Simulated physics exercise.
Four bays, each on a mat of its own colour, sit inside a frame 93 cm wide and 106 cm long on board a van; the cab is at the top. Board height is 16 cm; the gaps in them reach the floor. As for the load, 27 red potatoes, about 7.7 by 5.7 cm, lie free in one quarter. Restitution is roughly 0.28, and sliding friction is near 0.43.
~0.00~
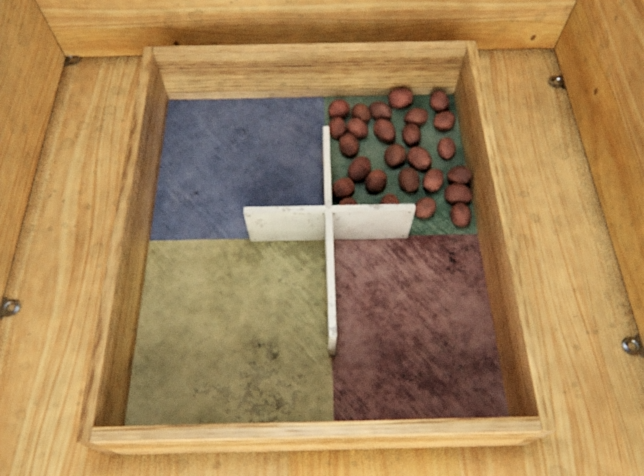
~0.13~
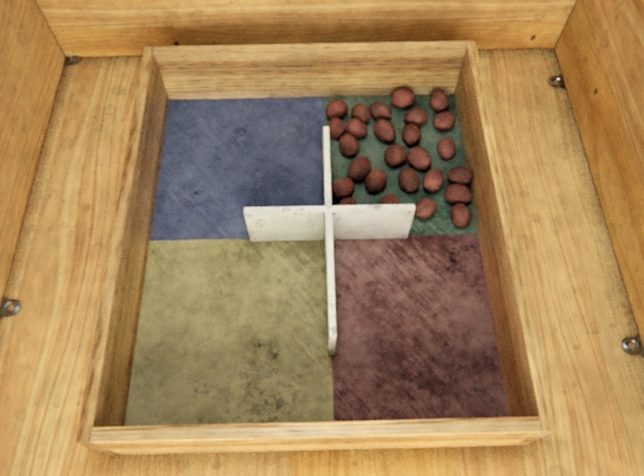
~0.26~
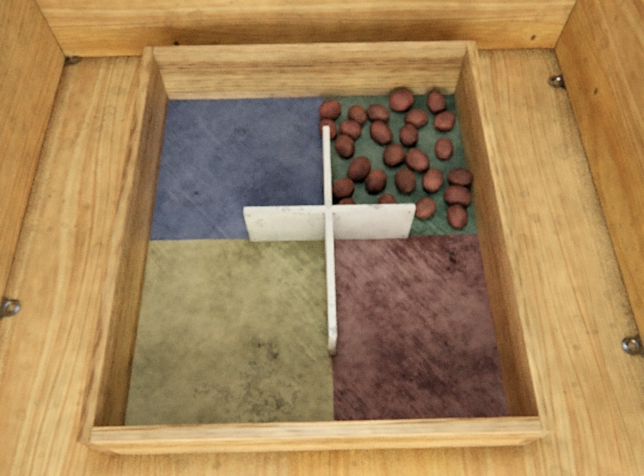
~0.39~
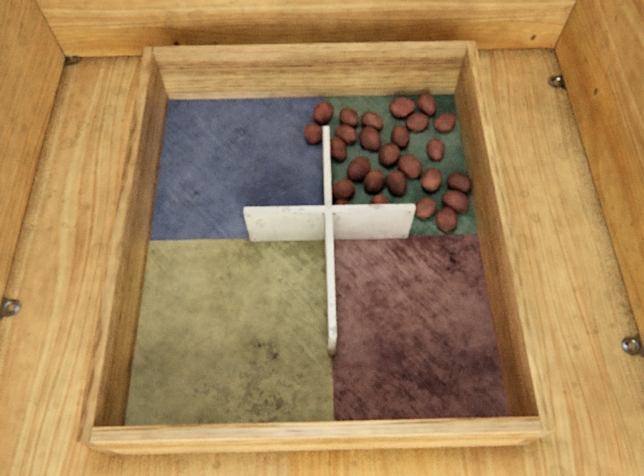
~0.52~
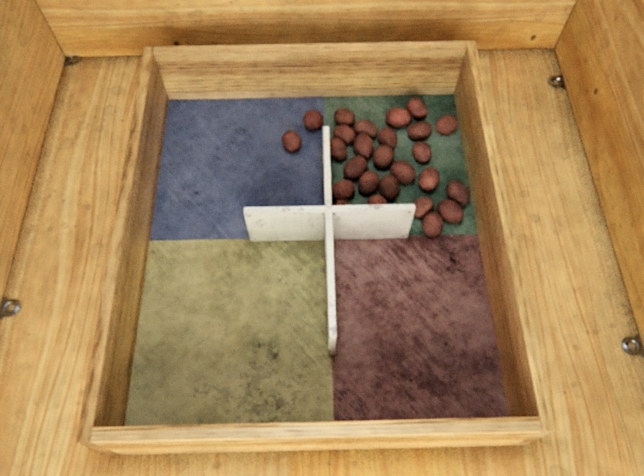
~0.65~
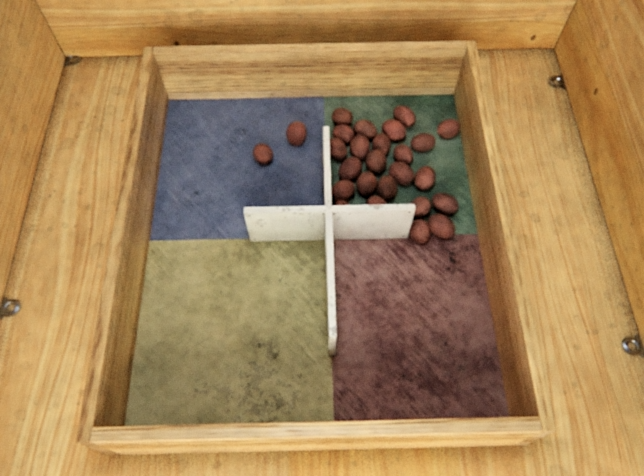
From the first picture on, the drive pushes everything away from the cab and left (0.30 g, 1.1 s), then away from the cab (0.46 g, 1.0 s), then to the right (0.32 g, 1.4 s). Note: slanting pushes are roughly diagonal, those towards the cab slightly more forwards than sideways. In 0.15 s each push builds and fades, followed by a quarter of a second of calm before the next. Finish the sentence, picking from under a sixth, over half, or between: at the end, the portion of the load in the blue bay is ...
At the end that portion is less than one sixth.
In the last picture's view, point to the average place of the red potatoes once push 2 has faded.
Mean location: Near (366, 222).
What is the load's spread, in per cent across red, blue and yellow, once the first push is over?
Per cent by bay - red: 10, blue: 0, yellow: 10.
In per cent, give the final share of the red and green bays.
Final shares: Red at 30, green at 70 percent.
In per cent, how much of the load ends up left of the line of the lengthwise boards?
Near enough 0 per cent, I'd say.
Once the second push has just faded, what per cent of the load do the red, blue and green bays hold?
At that point the shares are red 20, blue 0 and green 70 per cent.
After push 1 (1.34 s), 3 in the red bay, 22 in the green bay and 2 in the yellow bay.
After push 2 (2.59 s), 5 in the red bay, 20 in the green bay and 2 in the yellow bay.
After push 3 (4.24 s), 8 in the red bay and 19 in the green bay.
Outcome (at 5.04 s), 8 in the red bay and 19 in the green bay. Asked share, 0 of 27, 0 per cent.
